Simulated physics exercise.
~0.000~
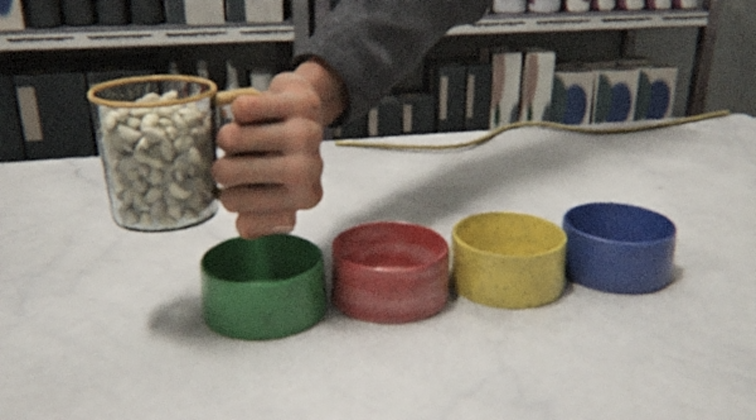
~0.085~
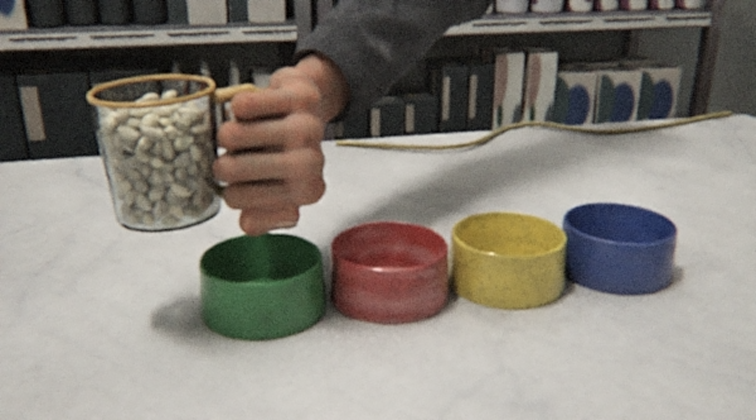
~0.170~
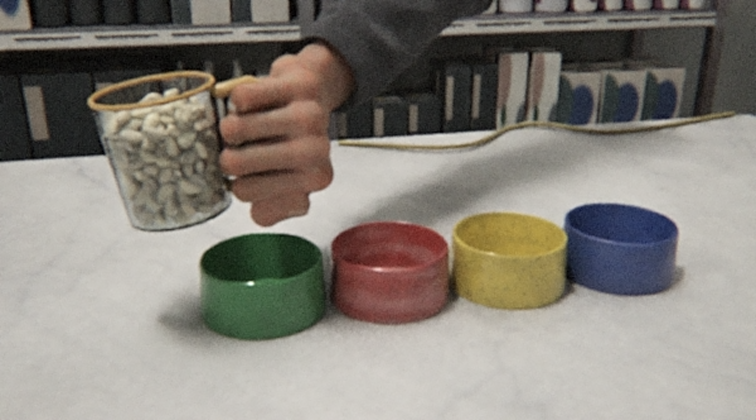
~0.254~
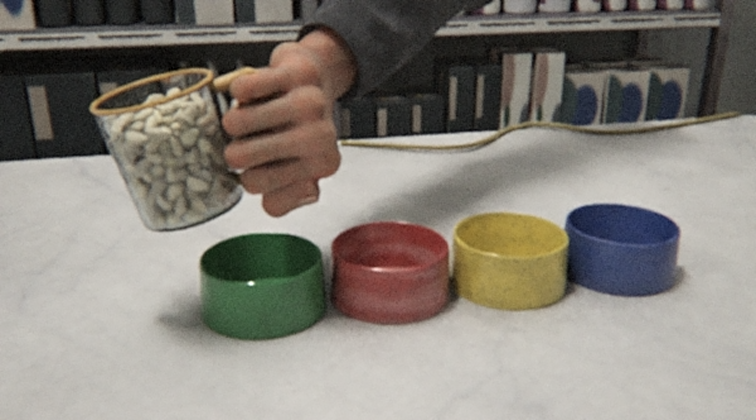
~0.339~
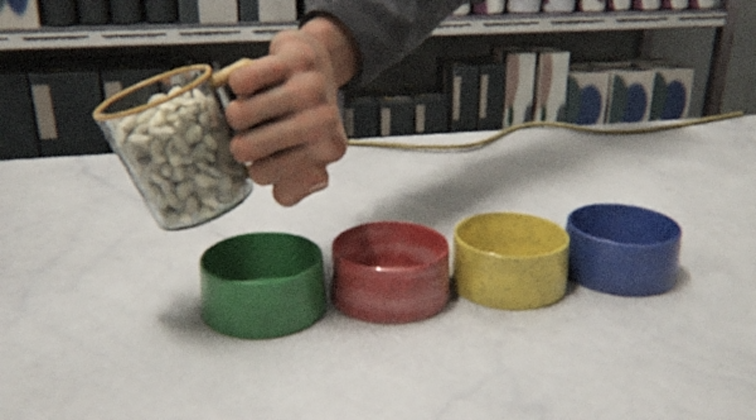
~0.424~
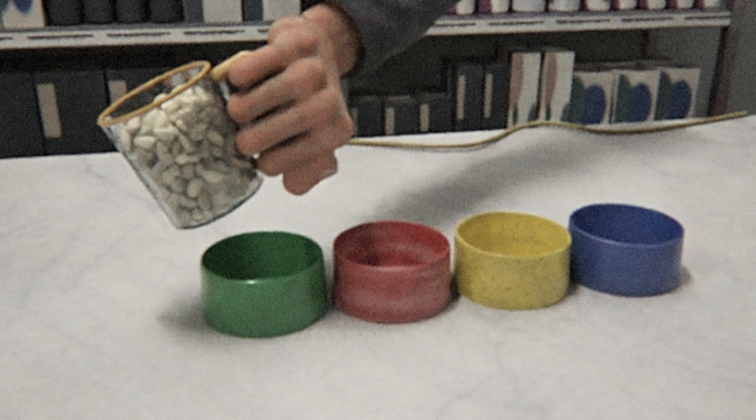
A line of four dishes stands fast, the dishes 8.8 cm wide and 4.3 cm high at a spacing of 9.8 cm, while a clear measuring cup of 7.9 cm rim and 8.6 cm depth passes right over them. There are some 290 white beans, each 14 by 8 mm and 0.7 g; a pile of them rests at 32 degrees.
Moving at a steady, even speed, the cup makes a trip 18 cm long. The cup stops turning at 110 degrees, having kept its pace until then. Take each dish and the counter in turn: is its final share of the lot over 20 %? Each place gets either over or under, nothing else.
Here is the list: Red dish under, blue dish under, green dish over, yellow dish under, counter over.
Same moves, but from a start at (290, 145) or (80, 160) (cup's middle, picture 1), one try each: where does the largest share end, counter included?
The winner: Red; counter.
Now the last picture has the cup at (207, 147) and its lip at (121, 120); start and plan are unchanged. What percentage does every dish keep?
Red: 20 / blue: 0 / green: 60 / yellow: 0.
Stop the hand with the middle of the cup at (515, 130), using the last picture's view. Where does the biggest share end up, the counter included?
Green.
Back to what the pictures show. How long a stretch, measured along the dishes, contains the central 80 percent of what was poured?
Roughly 13 centimetres.
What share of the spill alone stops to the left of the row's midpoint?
Share on that side: Roughly 100 %.
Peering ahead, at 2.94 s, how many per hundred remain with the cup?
Around 0 percent.
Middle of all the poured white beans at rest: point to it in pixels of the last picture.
My guess is close to (240, 292).
After 1.93 s, tilt 110 degrees; cup holds 30 %, green 40 %.
After 2.94 s, tilt 110 degrees; cup holds 0 %, green 65 %.
After 3.92 s, tilt 110 degrees; cup holds 0 %, green 65 %.
In the end, at 4.2 s, red 0 %, blue 0 %, green 65 %, yellow 0 %, counter 35 %.
